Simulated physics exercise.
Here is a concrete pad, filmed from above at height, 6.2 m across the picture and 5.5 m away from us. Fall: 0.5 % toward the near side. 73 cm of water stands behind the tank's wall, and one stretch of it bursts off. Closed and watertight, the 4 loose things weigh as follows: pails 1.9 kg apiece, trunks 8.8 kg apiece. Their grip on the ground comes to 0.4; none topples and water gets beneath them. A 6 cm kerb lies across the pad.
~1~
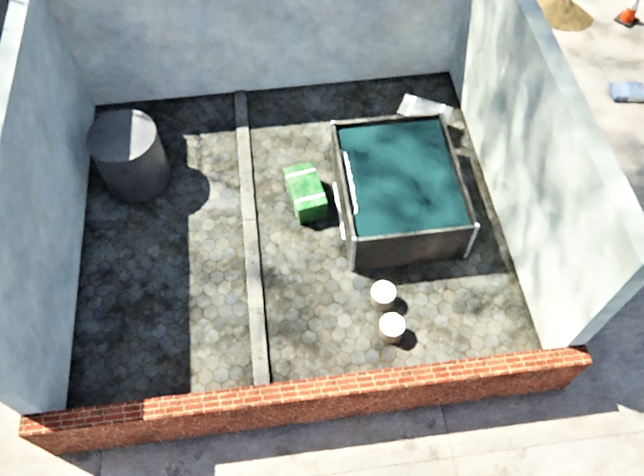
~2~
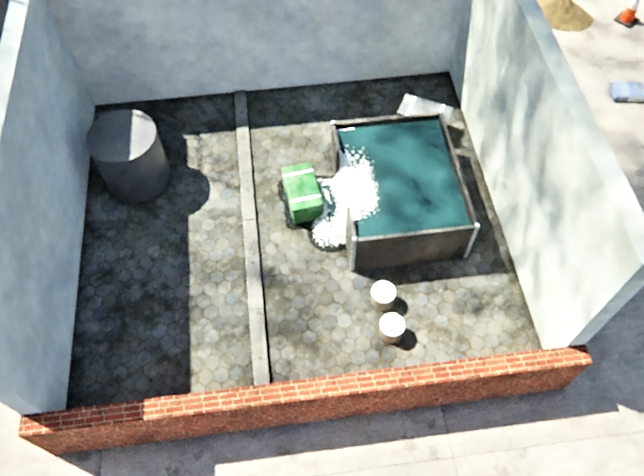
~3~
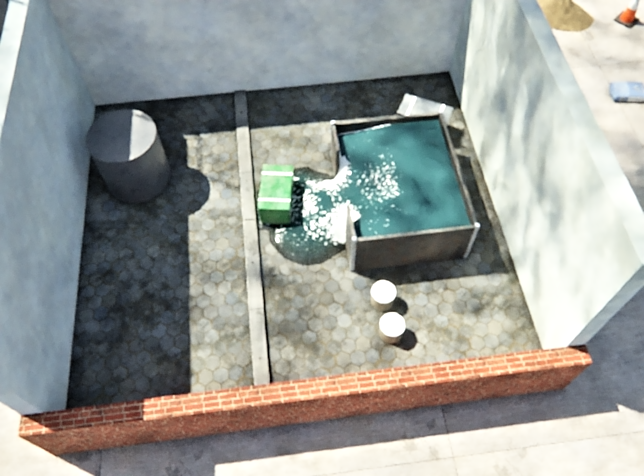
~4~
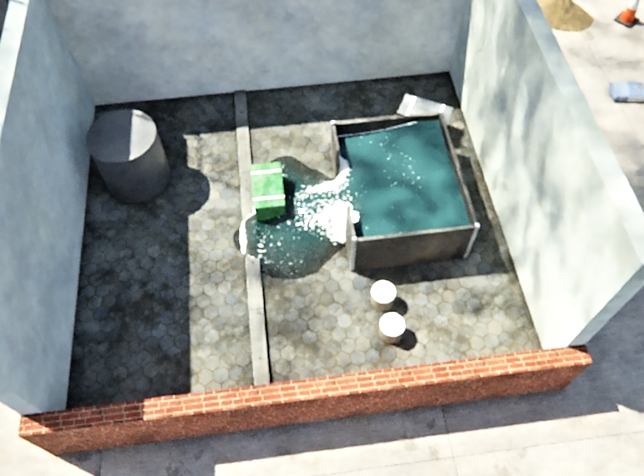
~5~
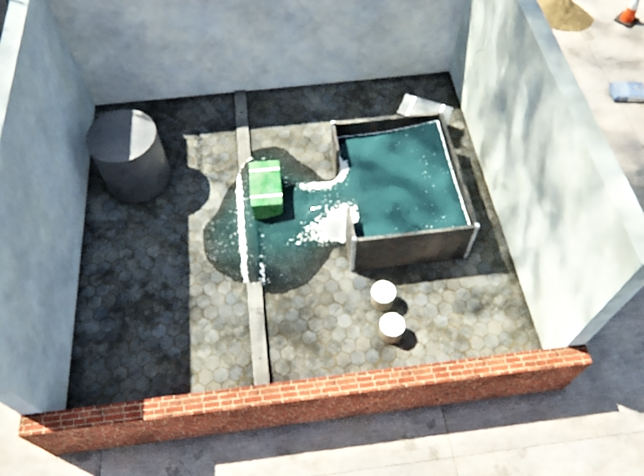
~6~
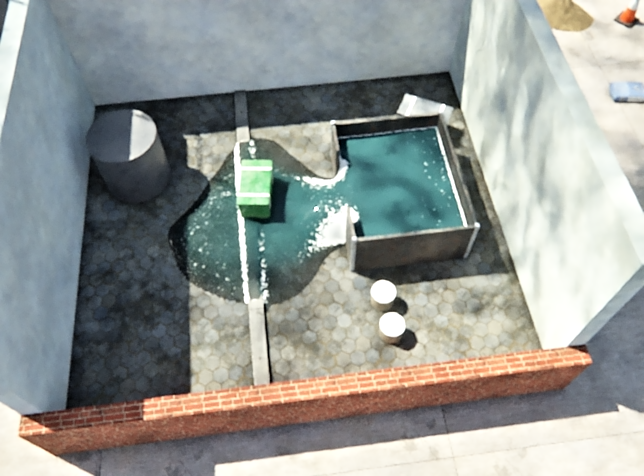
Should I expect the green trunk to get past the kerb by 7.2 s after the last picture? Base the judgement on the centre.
Watch the green trunk: It clears the kerb.
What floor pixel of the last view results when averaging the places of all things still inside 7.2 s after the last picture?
At about (412, 223).
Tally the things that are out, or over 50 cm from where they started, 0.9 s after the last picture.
Result: 1.
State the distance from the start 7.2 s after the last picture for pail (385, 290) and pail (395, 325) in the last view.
Shifts: 200 cm / 250 cm.
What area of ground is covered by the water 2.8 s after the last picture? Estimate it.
My estimate is roughly 24 m2.
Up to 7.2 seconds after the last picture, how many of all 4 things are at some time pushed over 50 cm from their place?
The number is 3.
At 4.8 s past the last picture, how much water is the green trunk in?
About 12 cm.
Then, 0.9 s after the last picture the green trunk is near (161, 186), 2.1 m from its start, afloat; 1 of 4 are over the mark; 1 afloat.
Then, 2.8 s after the last picture the green trunk is near (83, 272), 3.3 m from its start, afloat; 1 of 4 are over the mark; 1 afloat.
Then, 4.8 s after the last picture the green trunk is near (126, 370), 3.6 m from its start, afloat; 1 of 4 are over the mark; 2 afloat.
Then, 7.2 s after the last picture the green trunk is near (228, 324), 2.4 m from its start, afloat; 1 of 4 are over the mark; 4 afloat.
